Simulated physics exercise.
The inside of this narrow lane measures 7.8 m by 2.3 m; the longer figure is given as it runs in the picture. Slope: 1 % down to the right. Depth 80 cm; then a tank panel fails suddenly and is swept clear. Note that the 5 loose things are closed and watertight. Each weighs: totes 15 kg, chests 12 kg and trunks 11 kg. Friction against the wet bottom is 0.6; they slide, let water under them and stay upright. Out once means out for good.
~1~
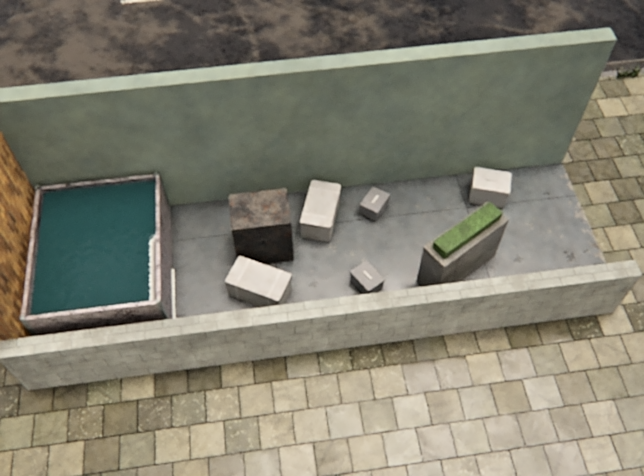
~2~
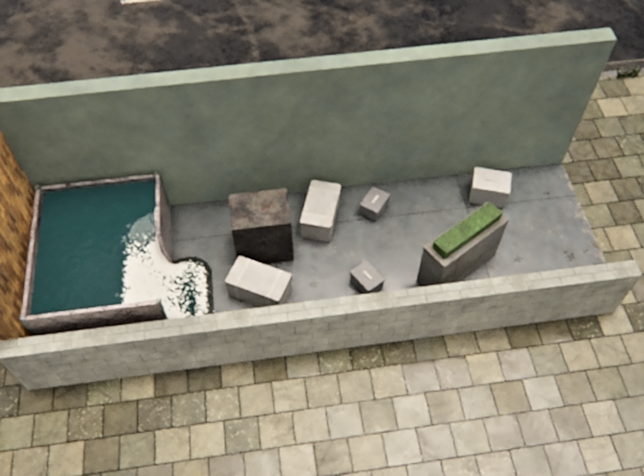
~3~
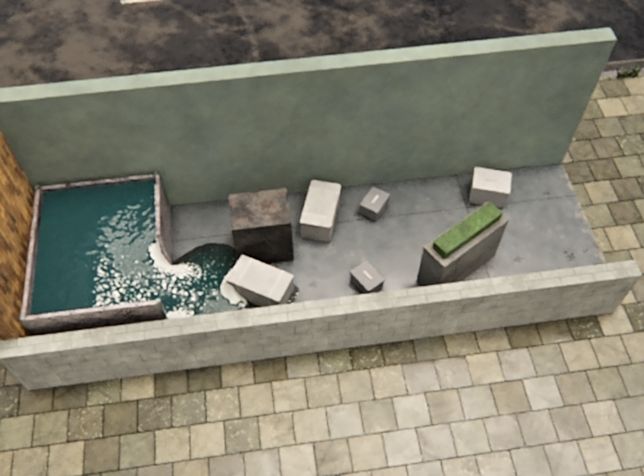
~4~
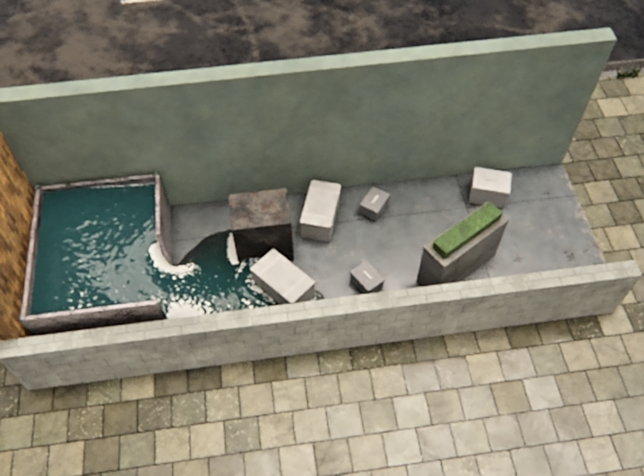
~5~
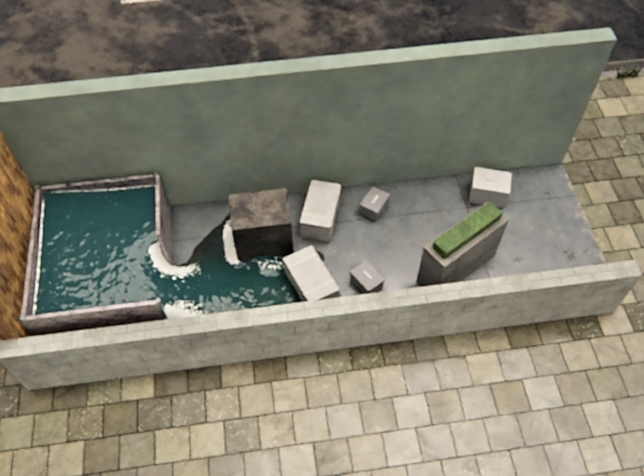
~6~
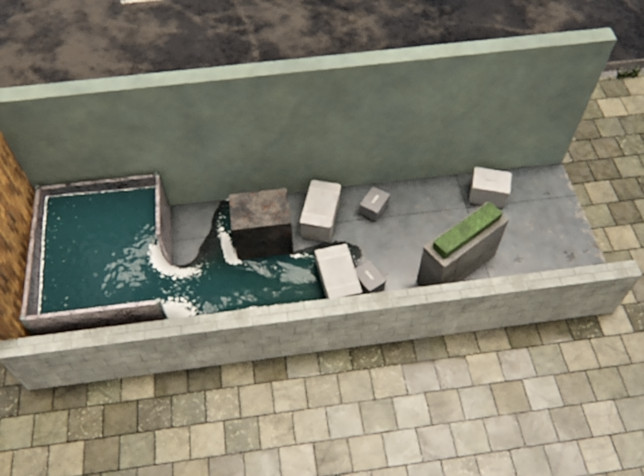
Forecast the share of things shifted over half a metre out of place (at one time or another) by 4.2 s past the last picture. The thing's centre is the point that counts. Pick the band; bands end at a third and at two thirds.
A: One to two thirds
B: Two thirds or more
A, one to two thirds.
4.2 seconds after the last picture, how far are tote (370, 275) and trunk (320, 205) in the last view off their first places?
Going in turn, the first is gone out while the second sits 30 cm off.
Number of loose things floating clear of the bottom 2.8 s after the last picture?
Tally: 2 of them.
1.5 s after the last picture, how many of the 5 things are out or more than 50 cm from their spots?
The number by then is 3.
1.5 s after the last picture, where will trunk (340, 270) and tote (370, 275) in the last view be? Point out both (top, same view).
(447, 168) and (488, 192), roughly.
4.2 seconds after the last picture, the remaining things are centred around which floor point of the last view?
Around (359, 216).
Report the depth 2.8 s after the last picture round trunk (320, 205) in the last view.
Depth: Near 7 cm.
Then, 0.4 s after the last picture 1 of 5 are over 50 cm from their spots; 1 afloat.
Then, 1.5 s after the last picture 3 of 5 are over 50 cm from their spots; 1 afloat.
Then, 2.8 s after the last picture 3 of 5 are over 50 cm from their spots; 2 afloat.
Then, 4.2 s after the last picture 3 of 5 are over 50 cm from their spots, and 3 have been at some point; 1 afloat.
